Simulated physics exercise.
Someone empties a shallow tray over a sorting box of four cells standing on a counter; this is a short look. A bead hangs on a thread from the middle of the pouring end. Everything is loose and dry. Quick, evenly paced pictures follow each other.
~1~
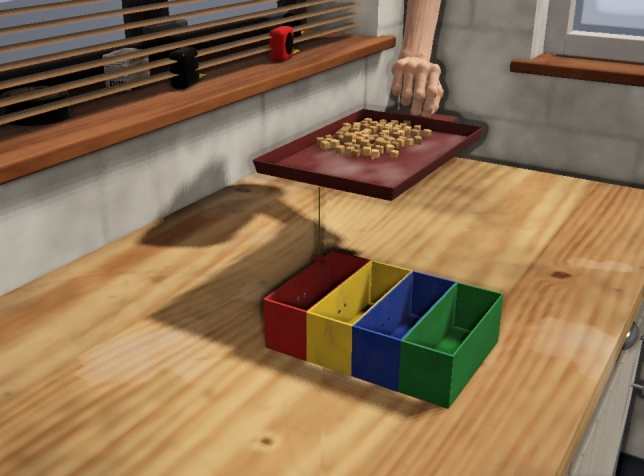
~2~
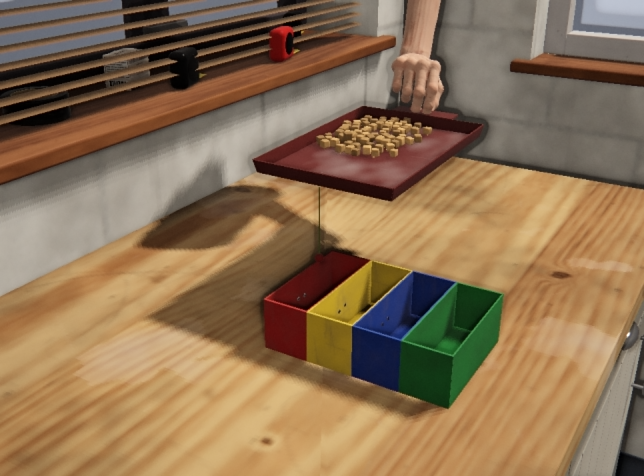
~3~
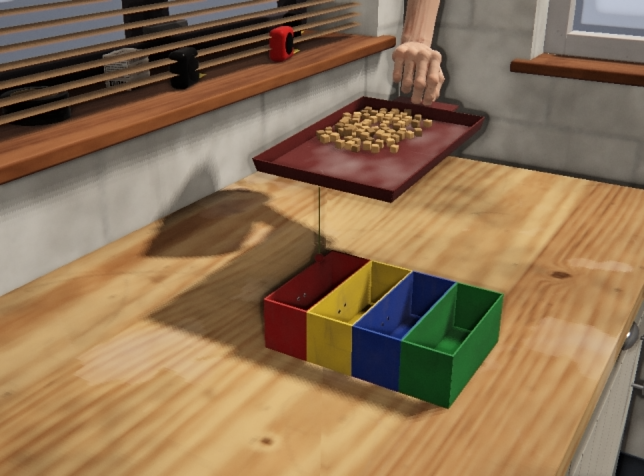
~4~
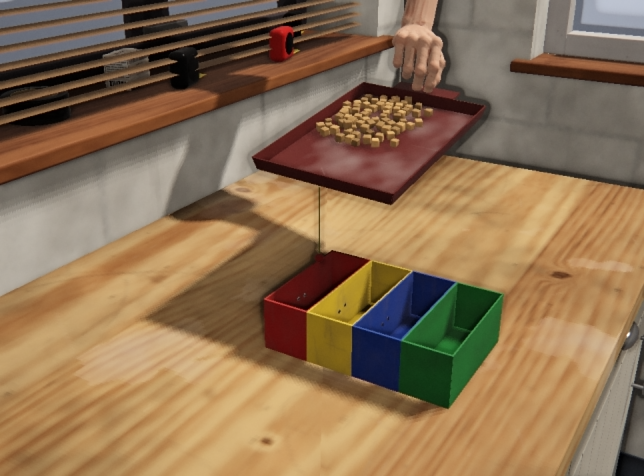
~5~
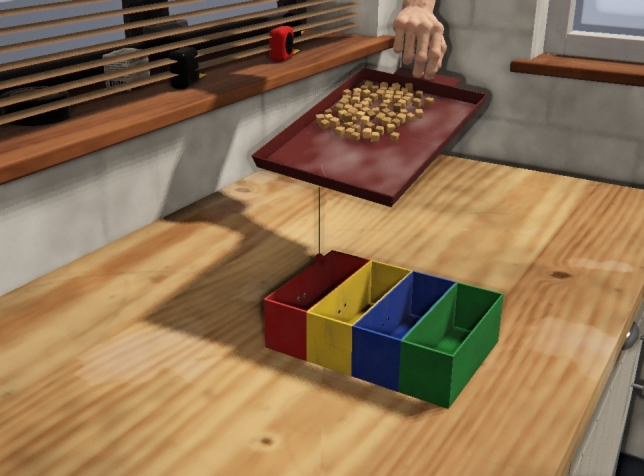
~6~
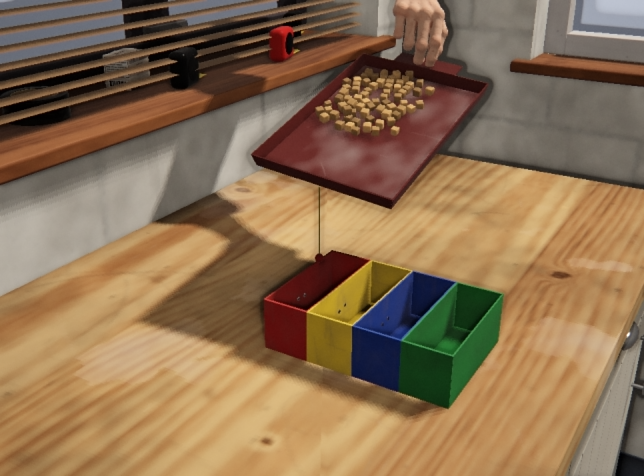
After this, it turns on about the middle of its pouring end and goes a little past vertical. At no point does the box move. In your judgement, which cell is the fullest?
In my judgement the yellow cell is fullest.
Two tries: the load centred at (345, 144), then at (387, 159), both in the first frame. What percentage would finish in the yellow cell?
You'd get near 50 percent first and near 50 percent after that.
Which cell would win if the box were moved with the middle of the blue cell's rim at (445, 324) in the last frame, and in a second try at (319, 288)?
Red first, the cell in green second.
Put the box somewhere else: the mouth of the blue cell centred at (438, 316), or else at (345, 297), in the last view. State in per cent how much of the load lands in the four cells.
Around 90 percent the first time, around 100 percent the second.
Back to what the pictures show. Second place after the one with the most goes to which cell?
Second place: The blue cell.
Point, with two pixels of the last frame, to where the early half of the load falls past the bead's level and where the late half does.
First half (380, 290); second half (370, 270).
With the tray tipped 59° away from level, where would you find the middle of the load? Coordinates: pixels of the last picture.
At about (369, 180).
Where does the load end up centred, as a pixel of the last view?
(360, 342).
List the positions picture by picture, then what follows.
In the first frame, corners of the pouring end (257, 159) and (392, 186), level; middle of the load (375, 139), small wooden cubes; bead on its thread (319, 258); red cell (286, 325); yellow cell (330, 339); blue cell (376, 354); green cell (426, 369).
In the second frame, corners of the pouring end (257, 159) and (392, 187), level; middle of the load (375, 137).
In the third frame, corners of the pouring end (257, 158) and (392, 189), tipped barely, lowest at the right corner; middle of the load (375, 130).
In the fourth frame, corners of the pouring end (256, 156) and (392, 192), tipped a little, lowest at the right corner; middle of the load (375, 121).
In the fifth frame, corners of the pouring end (256, 155) and (391, 194), tipped a little, lowest at the right corner; middle of the load (375, 112).
In the sixth frame, corners of the pouring end (256, 153) and (391, 197), tipped clearly, lowest at the right corner; middle of the load (376, 103); red cell (286, 325); yellow cell (330, 339); blue cell (376, 354); green cell (426, 369).
Just after the last frame, tray tipped steeply; almost all on the tray; about a tenth falling or outside the box.
A moment on, tray tipped right over; roughly a third on the tray; roughly a quarter in the blue cell; roughly a quarter in the yellow cell; about a tenth in the red cell; just a few falling or outside the box.
Further on, tray tipped past a quarter turn; roughly half in the yellow cell; roughly a third in the blue cell; about a tenth in the red cell; just a few falling or outside the box.
When it is over, tray tipped past a quarter turn; roughly half in the yellow cell; roughly a third in the blue cell; about a tenth in the red cell; not one in the green cell; just a few outside the box.
